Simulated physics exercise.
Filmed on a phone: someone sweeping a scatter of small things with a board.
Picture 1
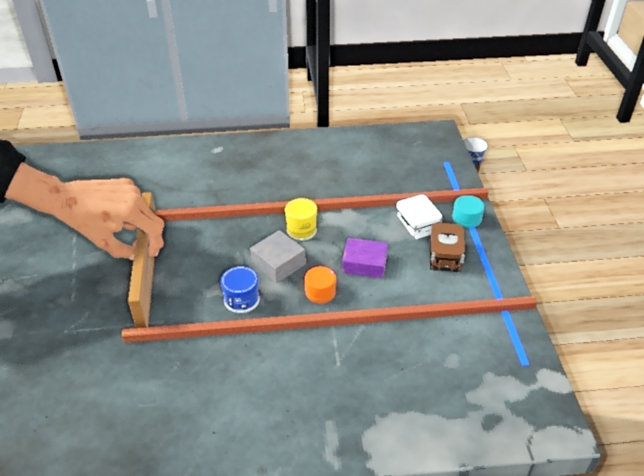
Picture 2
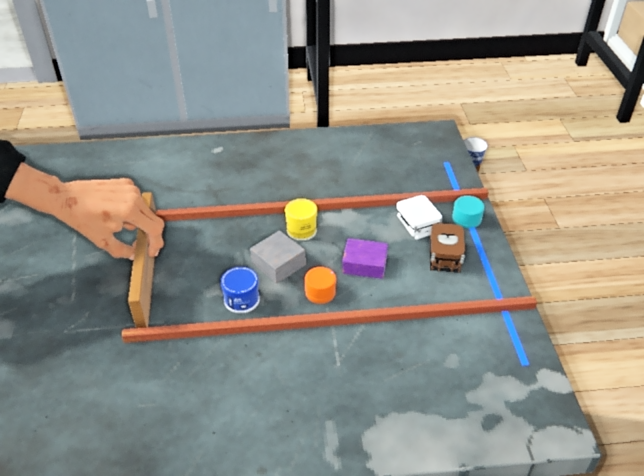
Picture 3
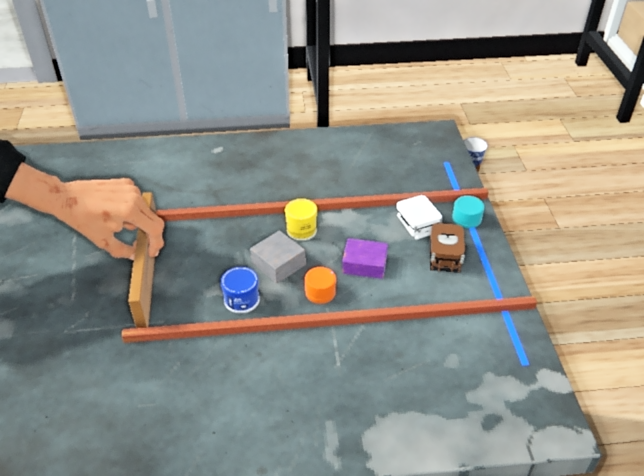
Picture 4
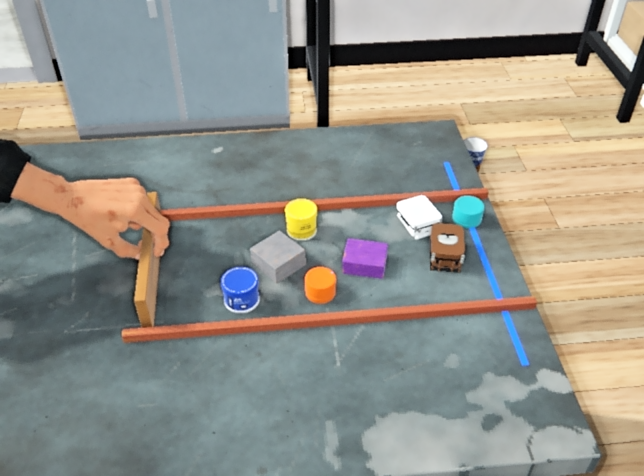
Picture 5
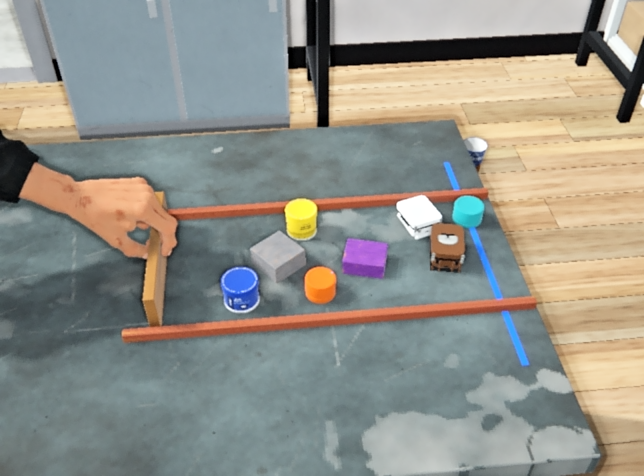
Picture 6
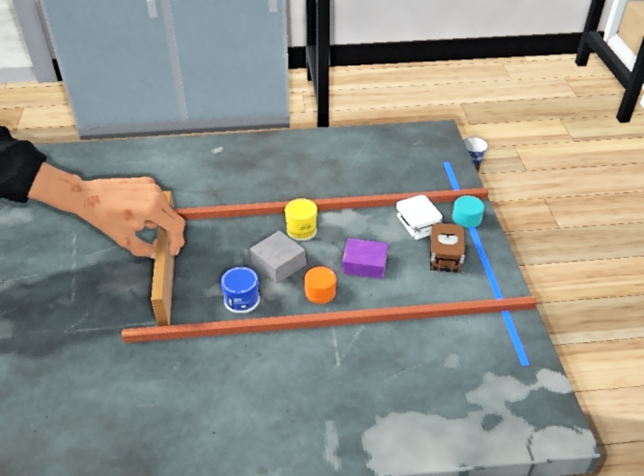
The video shows a hand holding a wooden board upright between two reddish rails on a grey surface, then sliding it slightly right toward scattered blocks, lids and small containers, which stay still near a blue tape line.
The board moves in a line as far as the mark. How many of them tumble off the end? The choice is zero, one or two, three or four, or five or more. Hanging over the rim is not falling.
The number that fall off is five or more.
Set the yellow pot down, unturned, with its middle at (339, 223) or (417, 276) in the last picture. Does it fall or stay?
In turn it survives; tumbles off.
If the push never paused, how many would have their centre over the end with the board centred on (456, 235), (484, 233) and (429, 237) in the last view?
It would be 3, 5 and 1.
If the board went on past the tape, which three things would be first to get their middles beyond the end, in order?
The order is the brown case, then the turquoise lid, then the purple block.
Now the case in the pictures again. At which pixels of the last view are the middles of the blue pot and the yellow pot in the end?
The blue pot at (514, 275), the yellow pot at (484, 206).
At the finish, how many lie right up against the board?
The number is 3.
Soon after, none off yet; turquoise lid at rest near (468, 212); brown case at rest near (446, 248); white case at rest near (418, 218).
In the end, the number that fall off is five or more; gone, orange lid, purple block, white case, brown case and turquoise lid.
